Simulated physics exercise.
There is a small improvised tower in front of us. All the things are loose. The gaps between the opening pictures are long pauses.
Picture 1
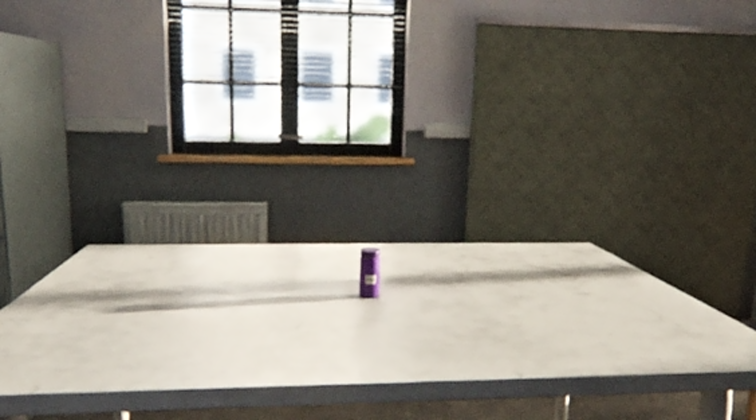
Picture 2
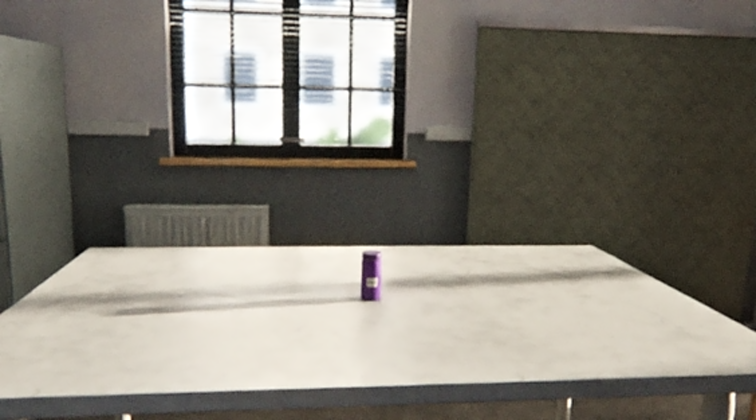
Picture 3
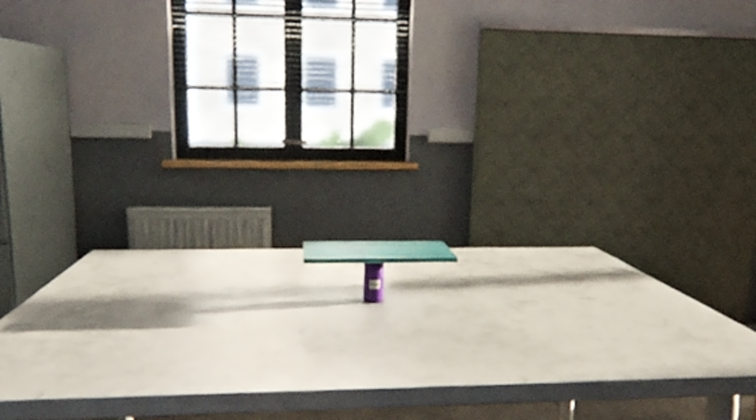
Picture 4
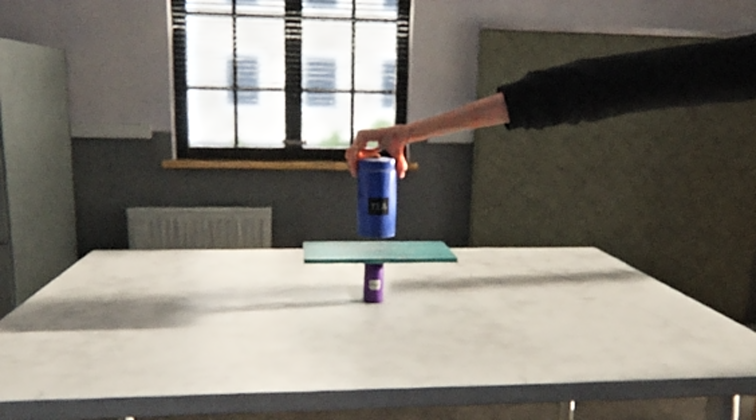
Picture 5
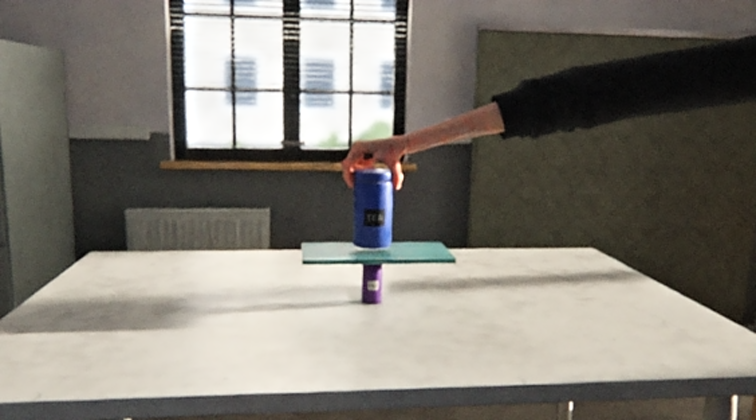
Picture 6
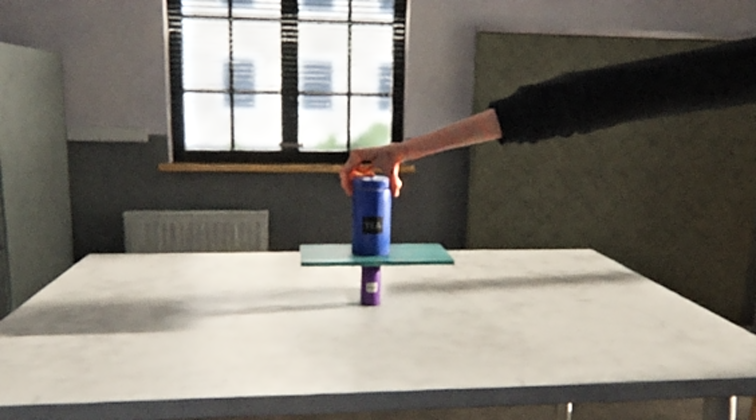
On a pale table in a room with a window and a radiator, a small purple container stands alone, and then a turquoise board lies across its top. A hand reaches in from the right, holding a blue jar from above, and lowers it onto the board, keeping hold of it.
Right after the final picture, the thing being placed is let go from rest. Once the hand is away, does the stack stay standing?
Yes. Nice try - it stays together just fine.
Then, 0.20 s on from there, no change.
Then, 0.60 s on from there, blue jar resting near (371, 216).
In the end, all 3 unmoved. At the end, from the last picture's camera, blue jar near (371, 216). The stack holds.
